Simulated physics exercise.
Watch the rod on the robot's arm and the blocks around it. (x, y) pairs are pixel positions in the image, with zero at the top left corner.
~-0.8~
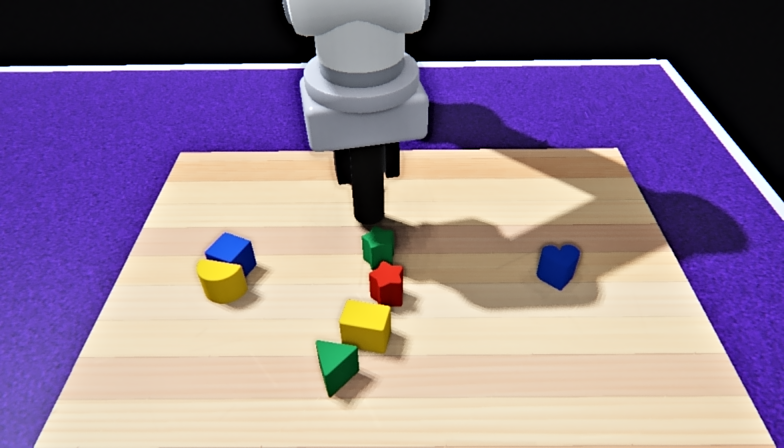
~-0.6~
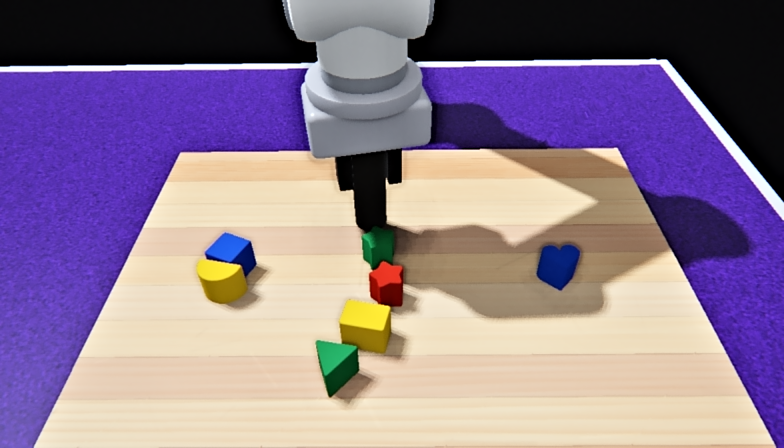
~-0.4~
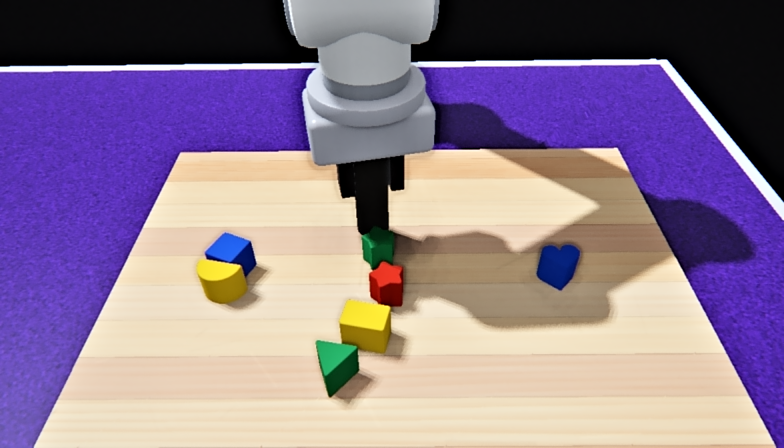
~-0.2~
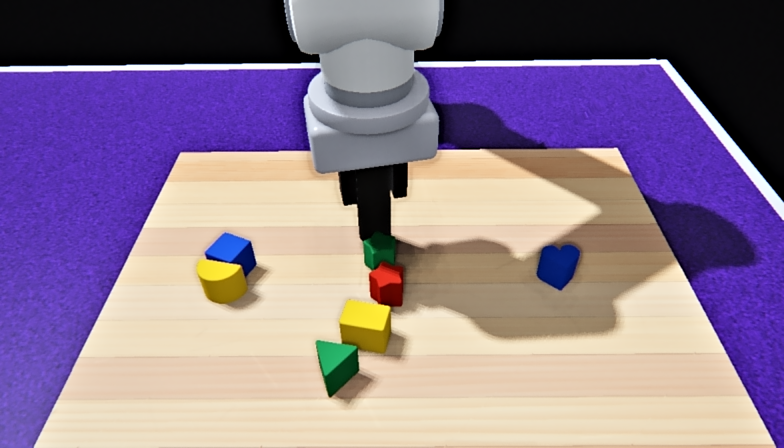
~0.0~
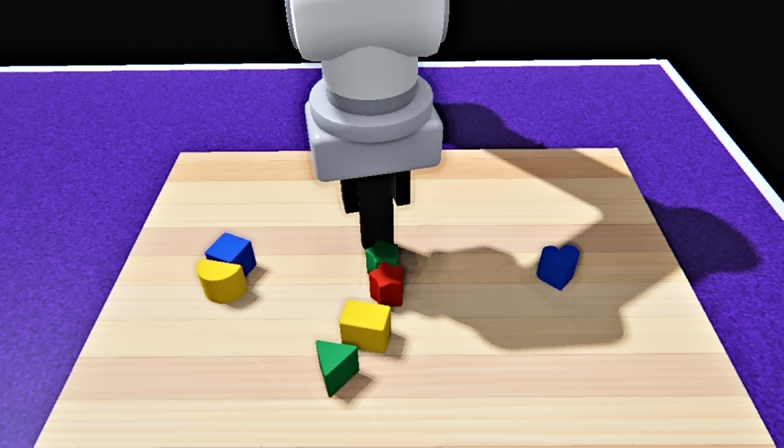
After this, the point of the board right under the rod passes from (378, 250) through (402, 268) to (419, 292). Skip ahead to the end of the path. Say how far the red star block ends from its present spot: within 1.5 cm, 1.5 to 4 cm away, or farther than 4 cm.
Answer: 1.5 to 4 cm.
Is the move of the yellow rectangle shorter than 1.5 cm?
That would be a yes.
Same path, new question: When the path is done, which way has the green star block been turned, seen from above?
Short answer: Clockwise.
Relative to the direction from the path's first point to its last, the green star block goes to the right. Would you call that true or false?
That claim is true.
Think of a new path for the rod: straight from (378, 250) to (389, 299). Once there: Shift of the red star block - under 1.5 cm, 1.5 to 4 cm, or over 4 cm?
Verdict: More than 4 cm.
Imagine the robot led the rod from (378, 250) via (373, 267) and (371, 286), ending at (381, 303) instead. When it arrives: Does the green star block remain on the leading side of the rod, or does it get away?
The green star block stays in front.
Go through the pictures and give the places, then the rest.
Rod's lower end (369, 215); yellow rectangle (365, 314); green star block (379, 236); red star block (387, 273), in the first frame.
Rod (371, 221); blocks still, in the second frame.
Rod (373, 228); blocks still, in the third frame.
Rod (375, 235); green star block (380, 242), in the fourth frame.
Rod (378, 243); yellow rectangle (365, 314); green star block (383, 250); red star block (387, 273), in the fifth frame.
What follows on the original path. Halfway along, rod (403, 261); green star block (390, 266), turned 70° clockwise; red star block (384, 289), turned 20° anticlockwise.
At the end, rod (420, 285); yellow rectangle (360, 323); green star block (390, 276), turned 120° clockwise; red star block (376, 299), turned 40° anticlockwise.
